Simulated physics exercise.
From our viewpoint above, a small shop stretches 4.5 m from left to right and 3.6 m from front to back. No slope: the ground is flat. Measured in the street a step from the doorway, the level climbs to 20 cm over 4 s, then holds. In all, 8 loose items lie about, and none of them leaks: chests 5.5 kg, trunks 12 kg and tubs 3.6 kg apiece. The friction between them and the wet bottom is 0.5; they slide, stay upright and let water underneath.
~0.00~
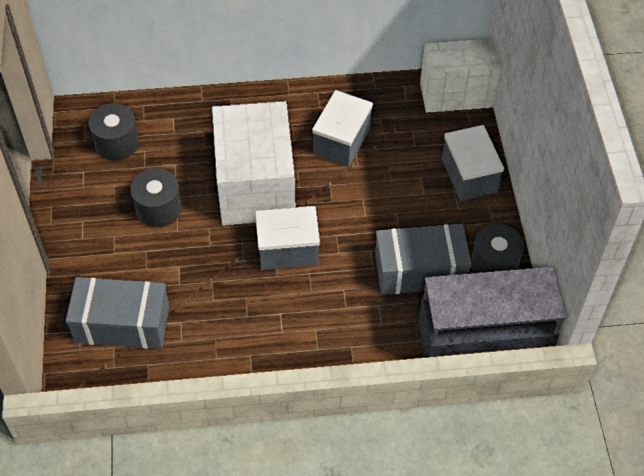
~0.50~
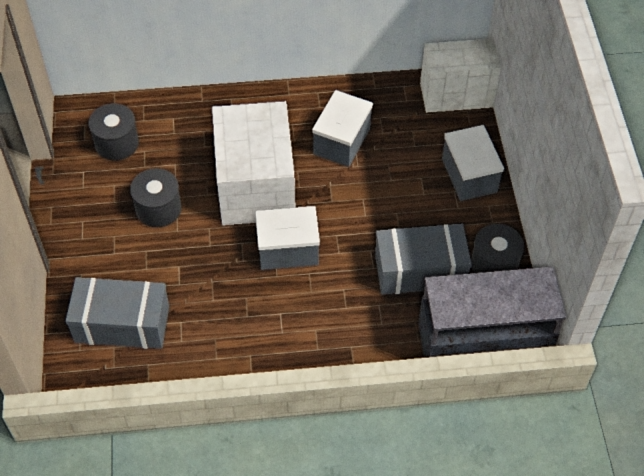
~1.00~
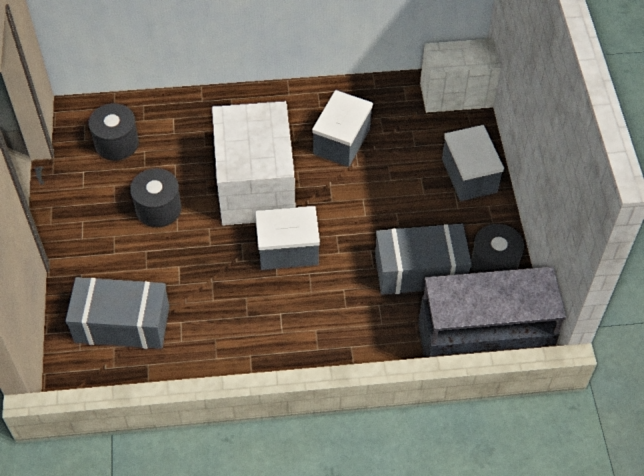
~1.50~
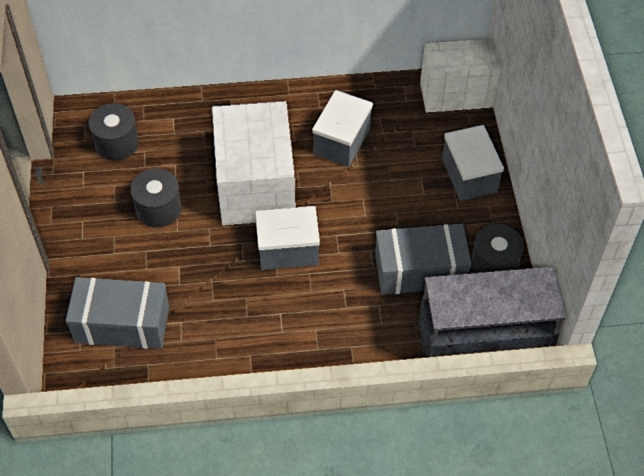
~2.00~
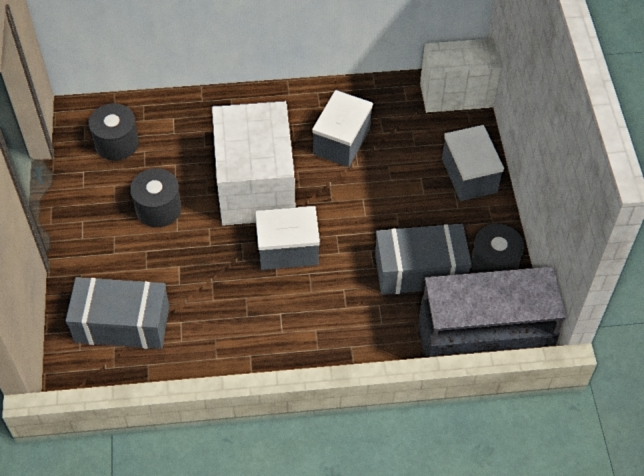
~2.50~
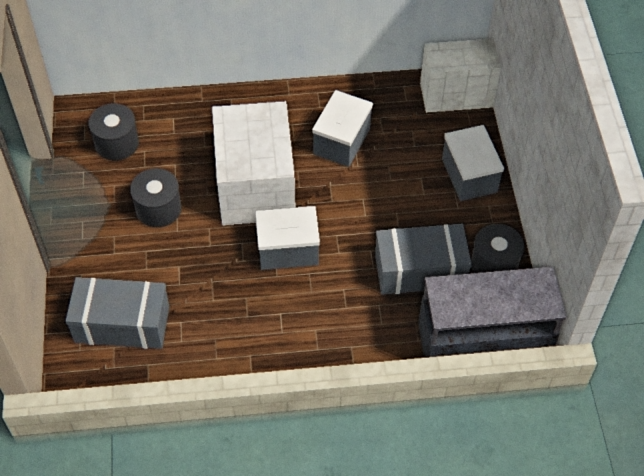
Teal water covering the ground outside a small wood-floored shop, then a thin sheet entering at left, the furnishings inside staying still.
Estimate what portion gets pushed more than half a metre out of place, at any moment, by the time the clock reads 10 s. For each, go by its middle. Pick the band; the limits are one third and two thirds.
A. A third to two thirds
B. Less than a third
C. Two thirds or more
Answer: A.
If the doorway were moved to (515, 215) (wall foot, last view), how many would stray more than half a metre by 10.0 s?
That would give 5.
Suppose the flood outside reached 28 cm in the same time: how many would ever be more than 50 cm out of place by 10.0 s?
Count under that change: 5.
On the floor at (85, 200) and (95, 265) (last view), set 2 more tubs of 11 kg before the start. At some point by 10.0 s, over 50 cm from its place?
Note: Item 1 above threshold; item 2 below threshold.
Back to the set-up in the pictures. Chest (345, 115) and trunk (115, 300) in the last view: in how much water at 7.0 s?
I'd estimate 2 cm for the first and 2 cm for the second.
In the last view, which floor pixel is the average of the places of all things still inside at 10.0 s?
That lands at roughly (353, 221).
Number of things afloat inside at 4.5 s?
Total: 1.
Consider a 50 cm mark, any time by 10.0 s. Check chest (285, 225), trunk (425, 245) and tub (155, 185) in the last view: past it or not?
In turn: Above the mark, below the mark, above the mark.
After 3.5 s 0 of 8 are over 50 cm from their spots; 0 afloat.
After 4.5 s 0 of 8 are over 50 cm from their spots; 1 afloat.
After 7.0 s 2 of 8 are over 50 cm from their spots; 2 afloat.
After 10.0 s 4 of 8 are over 50 cm from their spots, and 4 have been at some point; 8 afloat.
